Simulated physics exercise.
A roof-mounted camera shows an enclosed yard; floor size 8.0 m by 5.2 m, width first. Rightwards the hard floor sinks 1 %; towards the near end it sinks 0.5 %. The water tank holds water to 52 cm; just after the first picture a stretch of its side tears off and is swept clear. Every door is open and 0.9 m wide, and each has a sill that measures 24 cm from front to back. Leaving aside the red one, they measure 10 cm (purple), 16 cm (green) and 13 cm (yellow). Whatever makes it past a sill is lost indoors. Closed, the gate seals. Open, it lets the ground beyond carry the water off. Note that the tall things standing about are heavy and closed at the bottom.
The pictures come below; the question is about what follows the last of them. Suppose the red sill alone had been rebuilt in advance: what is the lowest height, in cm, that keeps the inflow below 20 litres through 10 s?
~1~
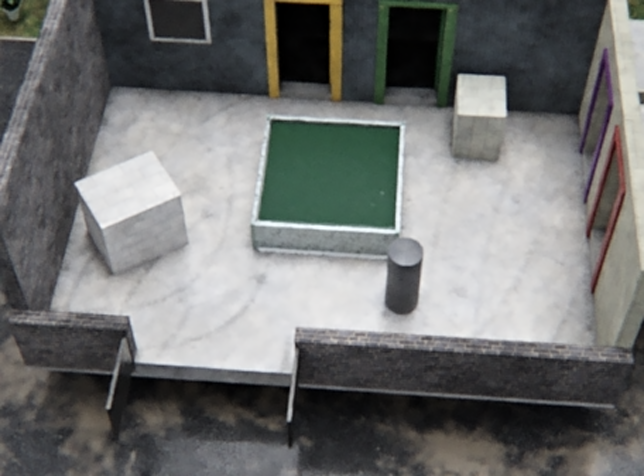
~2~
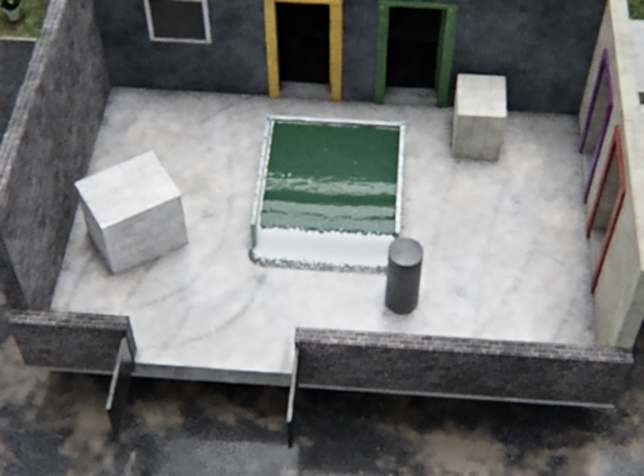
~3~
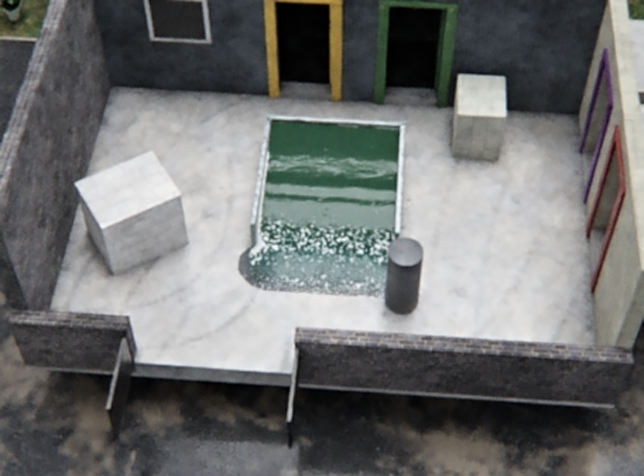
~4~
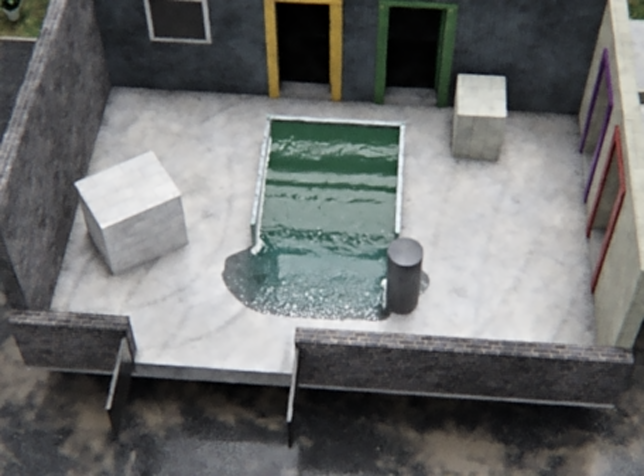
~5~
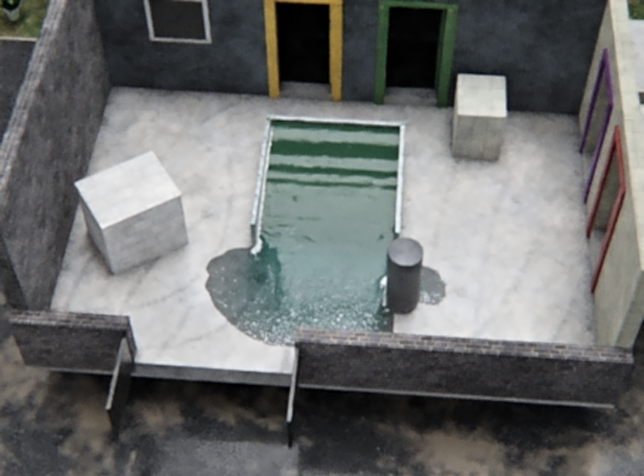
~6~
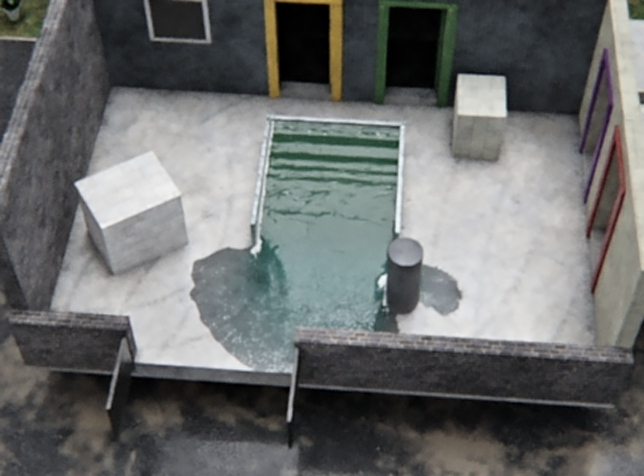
About 8.5 cm.
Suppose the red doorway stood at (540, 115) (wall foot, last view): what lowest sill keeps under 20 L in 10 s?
About 9.0 cm.
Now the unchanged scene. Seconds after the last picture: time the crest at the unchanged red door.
Peak: Close to 2.8 s.
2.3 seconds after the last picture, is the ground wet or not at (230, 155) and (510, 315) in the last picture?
First untouched, then soaked.
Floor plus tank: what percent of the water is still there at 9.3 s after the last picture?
Water still present: Approx. 58 %.
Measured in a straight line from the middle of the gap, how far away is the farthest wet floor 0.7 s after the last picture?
It gets close to 3.0 metres out.
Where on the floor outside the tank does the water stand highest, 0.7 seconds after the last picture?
At about (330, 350).
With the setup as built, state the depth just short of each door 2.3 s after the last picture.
Red door 9 cm, purple door 0 cm, green door 0 cm, yellow door 0 cm.
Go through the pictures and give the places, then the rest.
The first frame shows the water tank at (330, 175) is whole and still, 52 cm deep; the red door at (604, 219) is dry.
In the second frame, water pours out at (325, 243) and has run 0.3 m, to (259, 261); about 7 cm deep outside, 52 cm at the back.
In the third frame, water pours out at (325, 244) and has run 0.7 m, to (259, 284); about 10 cm deep outside, 52 cm at the back.
In the fourth frame, the front is at (260, 307), 1.1 m from the gap at (325, 245); 2.6 m2 of floor is wet, 52 cm left at the back.
In the fifth frame, water pours out at (325, 245) and has run 1.7 m, to a hidden place; about 8 cm deep outside, 51 cm at the back.
In the sixth frame, the gap is at (325, 245), the front 2.1 m out at a hidden place; the back of the water tank holds 46 cm; 2.4 m in a straight line remain to the red door at (604, 219).
Then, 0.7 s after the last picture water covers 25 % of the floor, deepest (40 cm) near (330, 350); it has not reached the red door.
Then, 2.3 s after the last picture water covers 40 % of the floor, deepest (25 cm) near (342, 362); 9 cm at the red door, 0 litres in over its 25 cm sill.
Then, 9.3 s after the last picture water covers 75 % of the floor, deepest (10 cm) near (584, 230); 6 cm at the red door, 0 litres in over its 25 cm sill.
At the red door as built, the water peaked near 14 cm, 2.7 s after the last picture.
With a sill of 7.5 cm, 30 litres would have come in within the 10 s; with 10 cm, 12 litres. So under 20 litres takes about 8.5 cm.
